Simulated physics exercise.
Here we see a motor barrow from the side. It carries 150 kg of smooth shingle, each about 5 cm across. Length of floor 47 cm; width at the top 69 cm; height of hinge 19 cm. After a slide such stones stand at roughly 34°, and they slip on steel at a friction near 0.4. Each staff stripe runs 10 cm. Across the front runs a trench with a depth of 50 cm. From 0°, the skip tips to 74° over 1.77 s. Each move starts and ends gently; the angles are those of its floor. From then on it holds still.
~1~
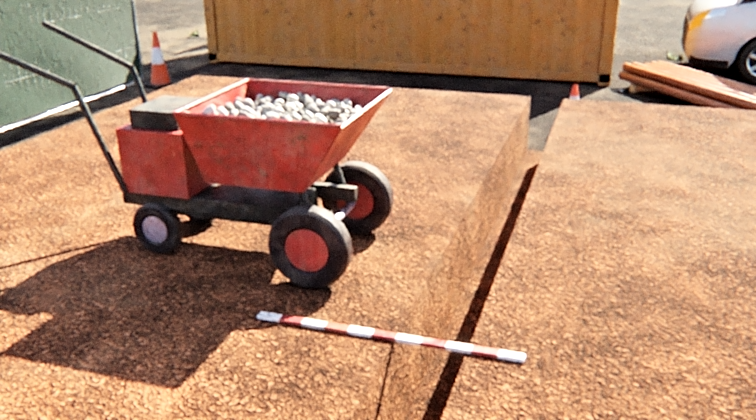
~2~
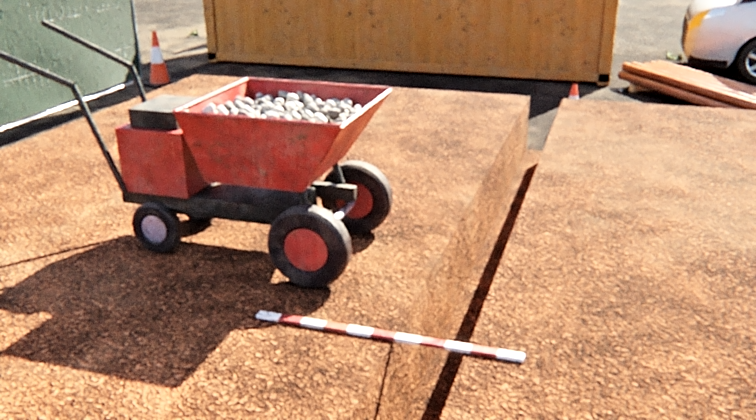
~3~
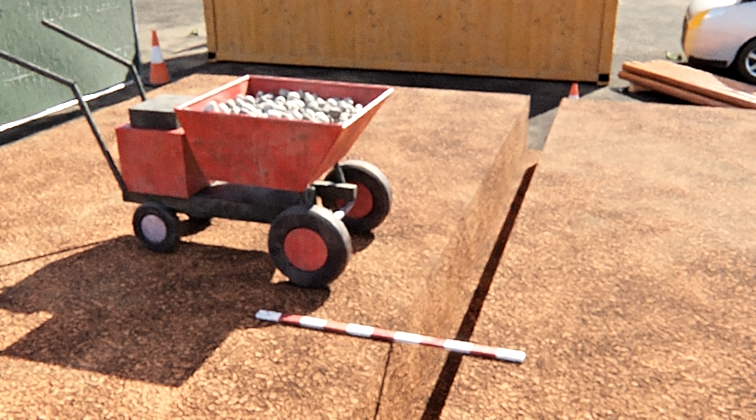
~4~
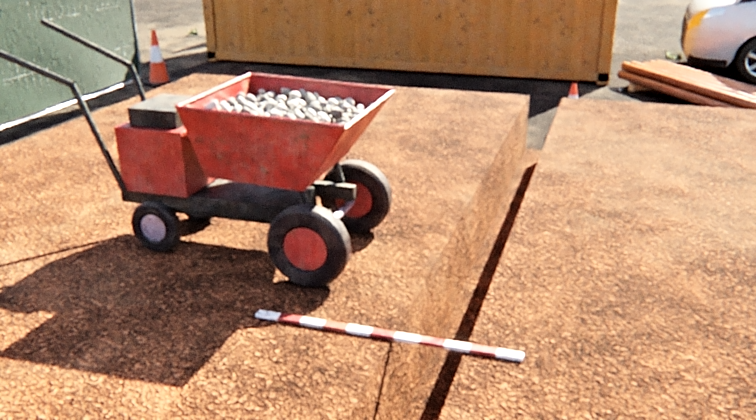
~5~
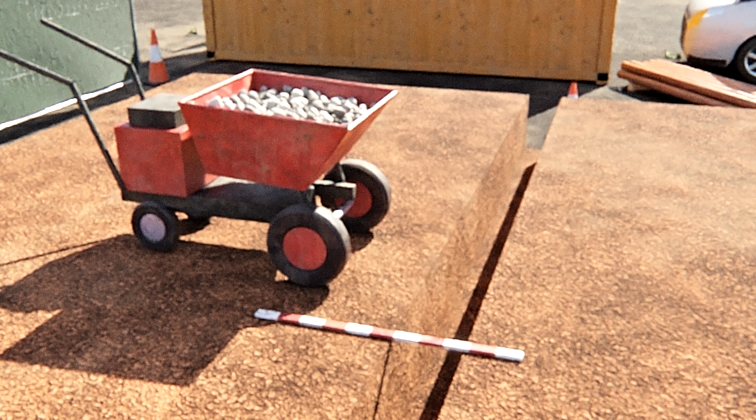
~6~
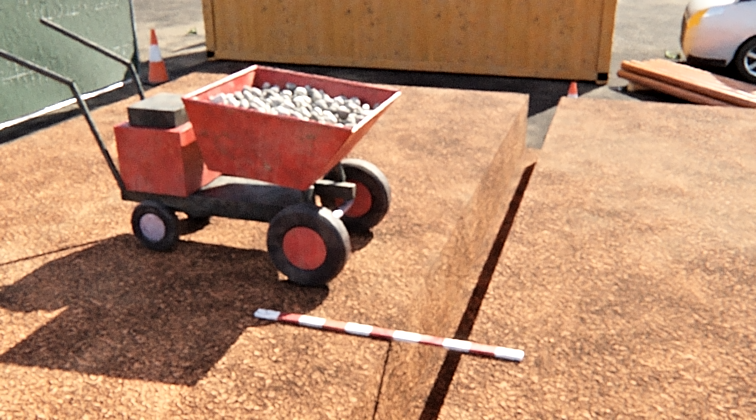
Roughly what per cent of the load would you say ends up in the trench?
I'd say 57 per cent ends up in the trench.
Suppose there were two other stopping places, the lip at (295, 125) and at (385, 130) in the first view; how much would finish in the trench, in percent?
Near 100 then near 20 percent.
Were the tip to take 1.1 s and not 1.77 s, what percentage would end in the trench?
It would come to roughly 50 per cent.
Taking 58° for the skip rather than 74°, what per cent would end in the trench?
Near 45 per cent then.
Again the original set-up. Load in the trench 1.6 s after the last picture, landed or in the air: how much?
By then, around 25 percent.
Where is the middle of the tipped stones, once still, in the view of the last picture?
I'd put it close to (483, 339).
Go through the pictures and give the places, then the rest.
In the first frame, lip at (341, 127), floor tilted 0°, highest stones at (282, 105).
In the second frame, lip at (341, 127), floor tilted 0°, highest stones at (281, 104).
In the third frame, the skip is at 1°, its lip at (343, 127); the top of the load is at (283, 103).
In the fourth frame, the skip is at 2°, its lip at (345, 128); the top of the load is at (284, 102).
In the fifth frame, the skip is at 4°, its lip at (348, 129); the top of the load is at (274, 97).
In the sixth frame, the skip is at 6°, its lip at (352, 131); the top of the load is at (264, 95).
Then, 1.0 s after the last picture the floor is at 63°, 98 % in the skip, 2 % in the trench; the foremost stones are at (470, 239).
Then, 1.6 s after the last picture the floor is at 74°, 42 % in the skip, 25 % in the trench, 33 % past the trench; the foremost stones are at (635, 299).
Then, 1.9 s after the last picture the floor is at 74°, 18 % in the skip, 39 % in the trench, 44 % past the trench; the foremost stones are at (718, 306).
Then, 3.9 s after the last picture the floor is at 74°, 0 % in the skip, 57 % in the trench, 43 % past the trench; the foremost stones are at (755, 314).
